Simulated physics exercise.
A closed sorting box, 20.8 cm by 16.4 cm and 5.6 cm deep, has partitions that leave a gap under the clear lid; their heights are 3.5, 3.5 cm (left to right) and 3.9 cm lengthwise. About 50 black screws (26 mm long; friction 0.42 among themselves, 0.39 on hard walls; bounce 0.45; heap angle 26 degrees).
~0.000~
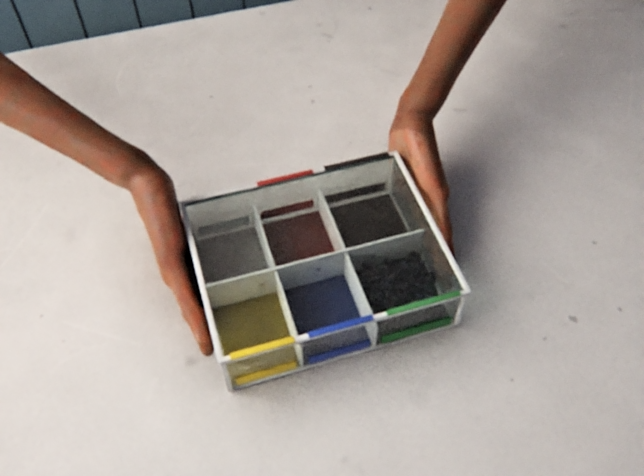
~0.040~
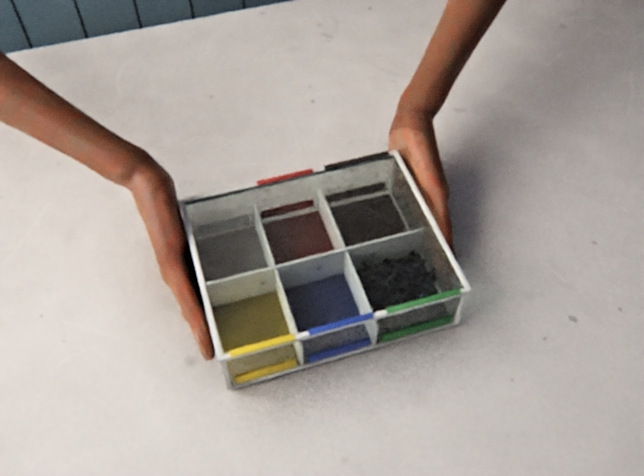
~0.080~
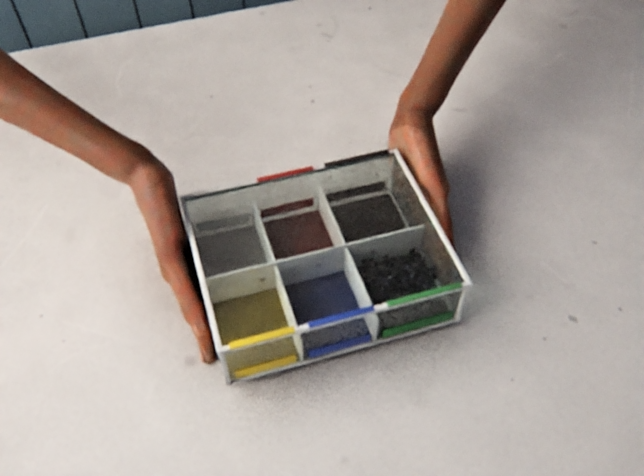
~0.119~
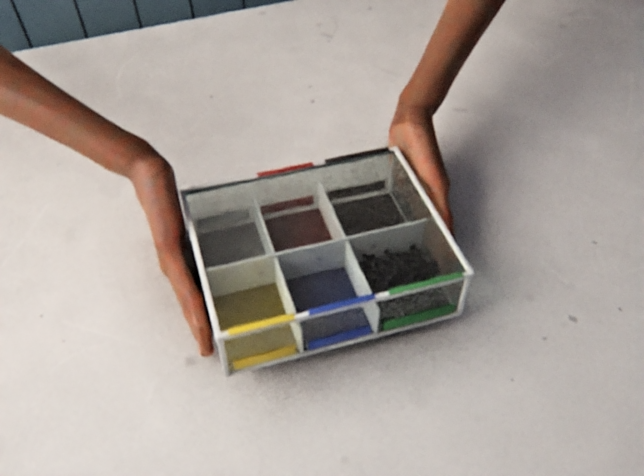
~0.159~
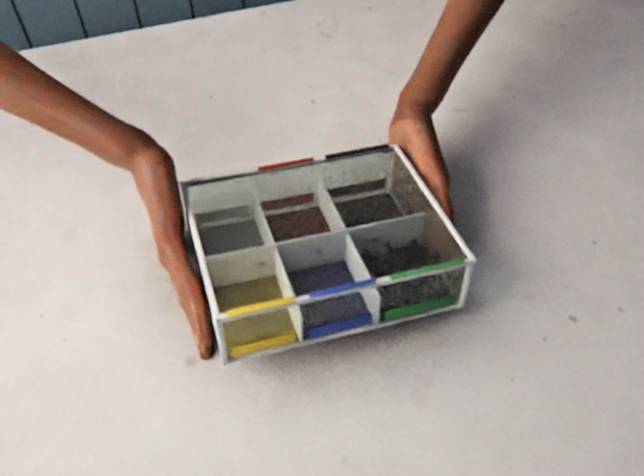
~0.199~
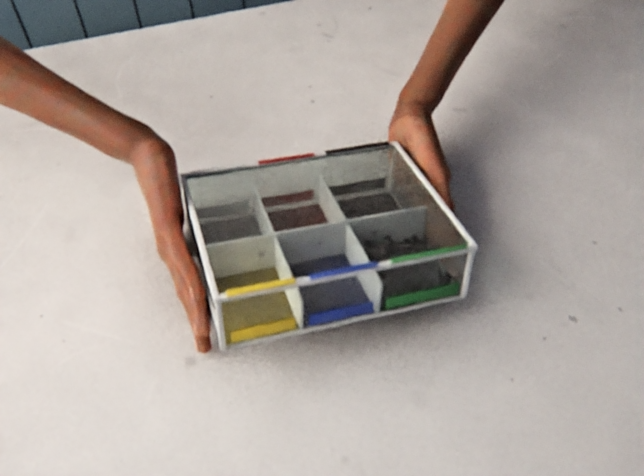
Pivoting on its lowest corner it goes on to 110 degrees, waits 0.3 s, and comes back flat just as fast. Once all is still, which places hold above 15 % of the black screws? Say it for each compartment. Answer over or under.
Red compartment: Under; blue compartment: Under; green compartment: Over; yellow compartment: Under; white compartment: Under; black compartment: Over.
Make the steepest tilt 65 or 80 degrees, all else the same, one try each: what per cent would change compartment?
Some 0 and 10 per cent.
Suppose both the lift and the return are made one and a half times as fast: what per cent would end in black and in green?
In that case black 45, green 55.
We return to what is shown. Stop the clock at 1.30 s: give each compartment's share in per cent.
Red 0, blue 0, green 75, yellow 0, white 0, black 25.
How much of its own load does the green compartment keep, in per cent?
About 60 per cent.
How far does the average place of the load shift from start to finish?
Roughly 5.5 cm.
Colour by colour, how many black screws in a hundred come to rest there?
Red 0, blue 0, green 65, yellow 0, white 0, black 35.
After 1.30 s, tilt 110 degrees; green 75 %, black 25 %.
Then, at 2.04 s, tilt 58 degrees; green 70 %, black 30 %.
After 2.80 s, tilt 0 degrees; green 65 %, black 35 %.
At rest (3.6 s), red 0 %, blue 0 %, green 65 %, yellow 0 %, white 0 %, black 35 %.
